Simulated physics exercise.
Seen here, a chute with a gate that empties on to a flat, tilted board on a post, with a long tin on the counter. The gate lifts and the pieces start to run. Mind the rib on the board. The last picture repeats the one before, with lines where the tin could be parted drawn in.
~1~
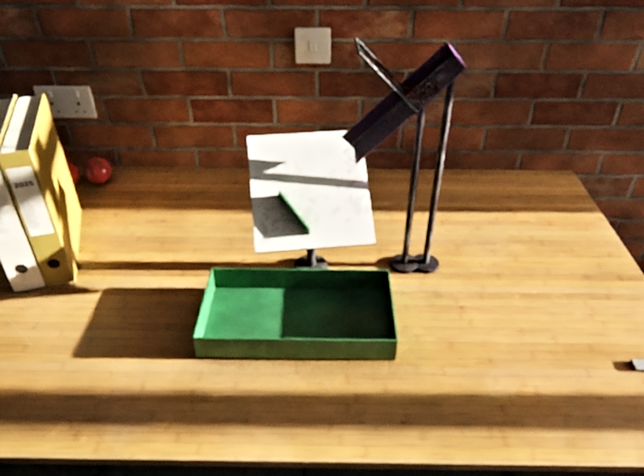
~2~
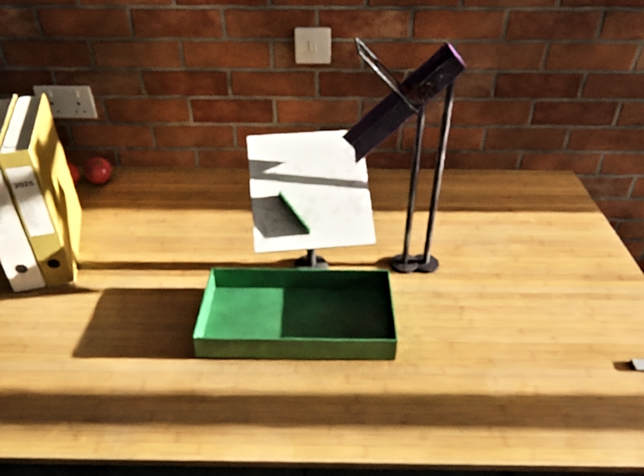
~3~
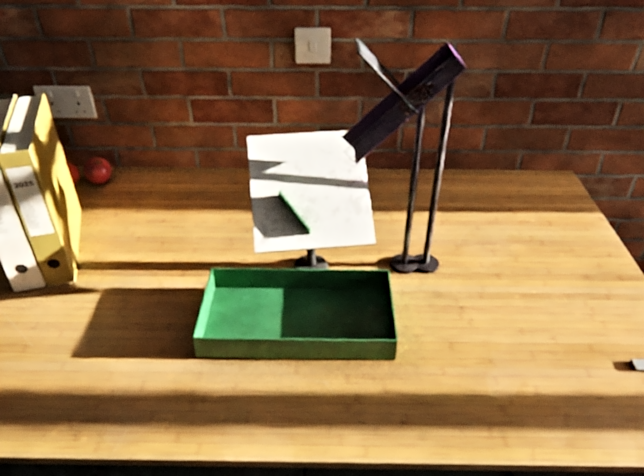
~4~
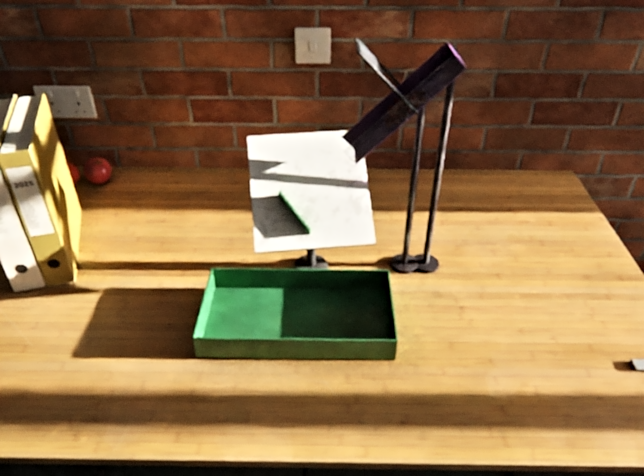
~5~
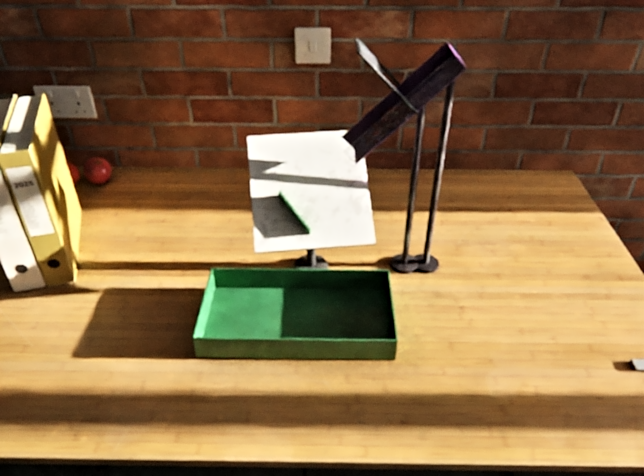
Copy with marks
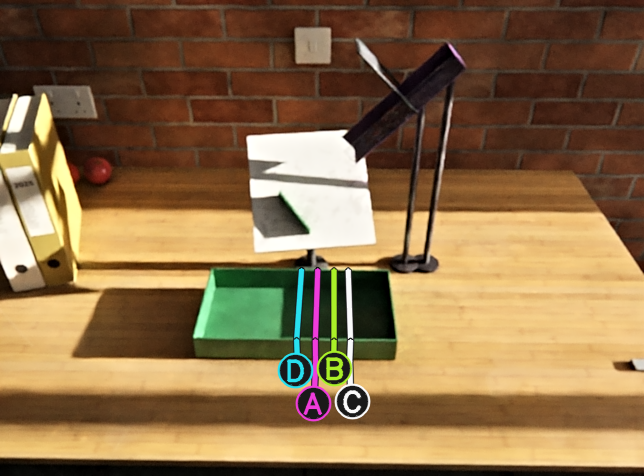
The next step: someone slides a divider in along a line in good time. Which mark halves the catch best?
Go for B.
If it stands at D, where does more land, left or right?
The right side.
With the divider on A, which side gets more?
More lands on the right.
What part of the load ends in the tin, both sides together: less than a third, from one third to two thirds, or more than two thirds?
More than two thirds.
On the marked copy, line A crosses the front rim at (315, 339); line B crosses the front rim at (334, 339); line C crosses the front rim at (350, 340); line D crosses the front rim at (296, 339).
For line A, of what is caught, about a tenth on the left of the divider, almost all on the right.
For line B, of what is caught, roughly two thirds on the left of the divider, roughly a third on the right.
For line C, of what is caught, almost all on the left of the divider, about a tenth on the right.
For line D, of what is caught, just a few on the left of the divider, almost all on the right.
